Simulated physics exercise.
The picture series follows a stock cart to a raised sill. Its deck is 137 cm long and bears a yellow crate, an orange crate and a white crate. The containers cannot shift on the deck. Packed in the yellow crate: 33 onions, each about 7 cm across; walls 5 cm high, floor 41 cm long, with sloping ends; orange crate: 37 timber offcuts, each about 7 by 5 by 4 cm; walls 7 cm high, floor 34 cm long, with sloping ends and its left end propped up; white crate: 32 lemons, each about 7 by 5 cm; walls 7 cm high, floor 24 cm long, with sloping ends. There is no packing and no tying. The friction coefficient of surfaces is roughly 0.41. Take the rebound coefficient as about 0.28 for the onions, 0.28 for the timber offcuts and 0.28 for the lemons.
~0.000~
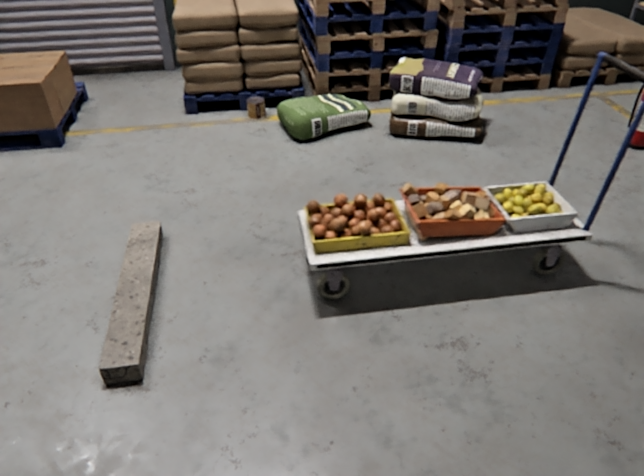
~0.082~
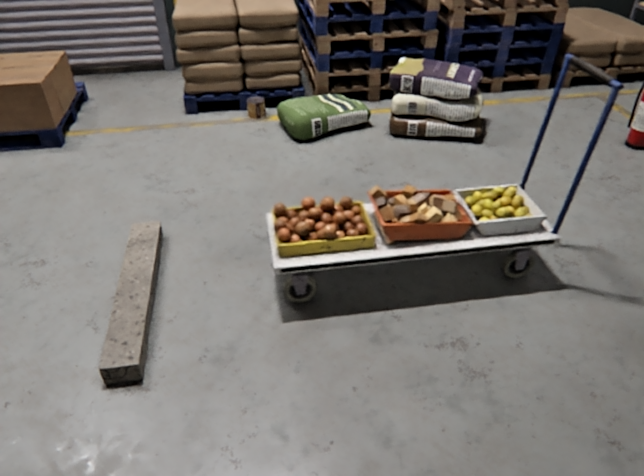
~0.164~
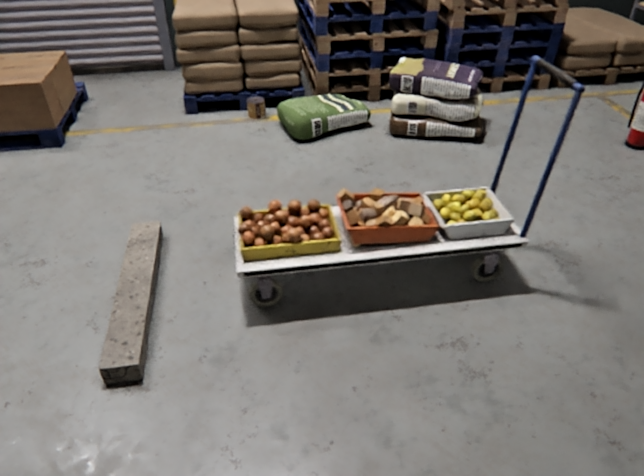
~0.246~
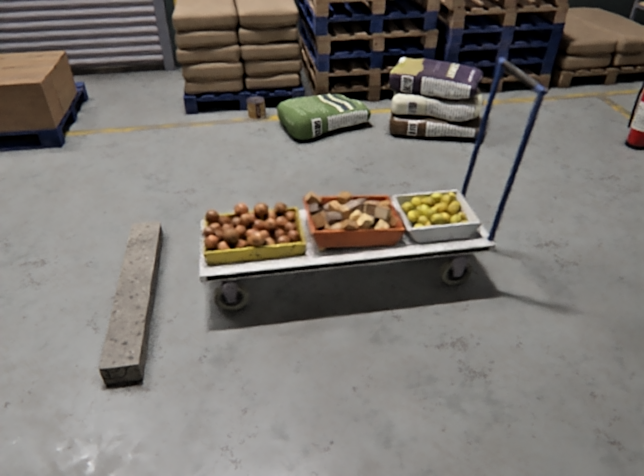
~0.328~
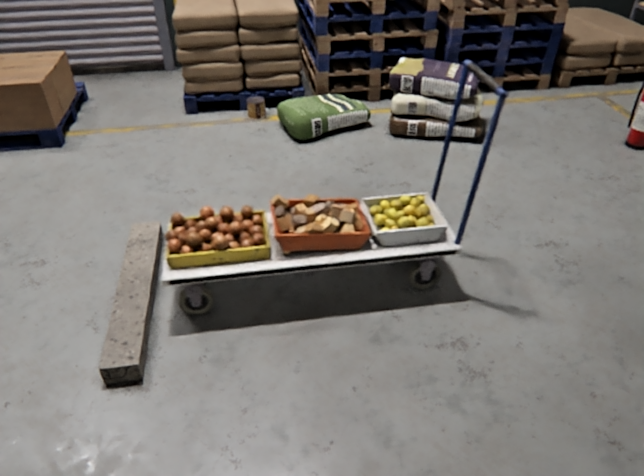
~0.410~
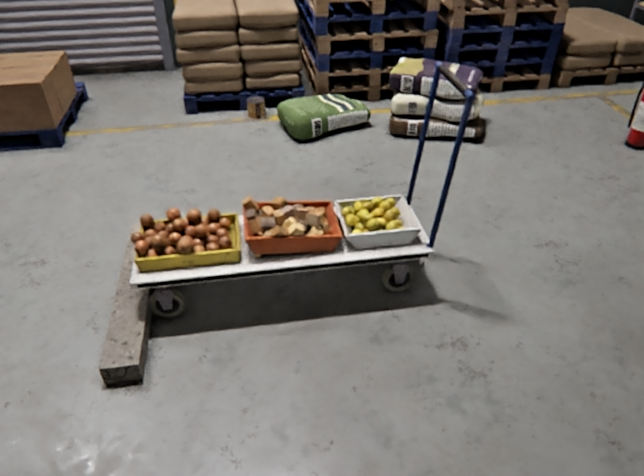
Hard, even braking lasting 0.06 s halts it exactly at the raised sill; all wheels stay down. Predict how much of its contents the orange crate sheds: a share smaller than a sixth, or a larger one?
I'd say the outflow falls beneath a sixth of the load.
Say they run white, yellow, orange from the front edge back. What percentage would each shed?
Yellow crate 20 %, orange crate 10 %, white crate 20 %.
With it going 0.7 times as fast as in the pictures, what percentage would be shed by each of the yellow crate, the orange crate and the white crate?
Then the yellow crate sheds 10 per cent, the orange crate 0 per cent, and the white crate 0 per cent.
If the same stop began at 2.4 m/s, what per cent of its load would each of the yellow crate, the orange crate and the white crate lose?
Yellow crate 30 %, orange crate 20 %, white crate 20 %.
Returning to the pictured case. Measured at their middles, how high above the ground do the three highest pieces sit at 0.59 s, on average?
I'd guess about 48 cm.
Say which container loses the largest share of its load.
Answer: The yellow crate.
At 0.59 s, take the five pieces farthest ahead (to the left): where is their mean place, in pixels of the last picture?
Near (106, 249) in pixels.
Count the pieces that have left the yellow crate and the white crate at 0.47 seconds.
Estimated count: Yellow crate around 3, white crate around 0.
After 0.47 s, yellow crate 30 in, 3 out, orange crate 36 in, 1 out and white crate 32 in, 0 out.
After 0.59 s, yellow crate 28 in, 5 out, orange crate 36 in, 1 out and white crate 29 in, 3 out.
After 0.82 s, yellow crate 25 in, 8 out, orange crate 35 in, 2 out and white crate 27 in, 5 out.
Outcome (at 1.32 s), yellow crate 24 in, 9 out, orange crate 34 in, 3 out and white crate 27 in, 5 out. Asked share, 3 of 37, 8 per cent.
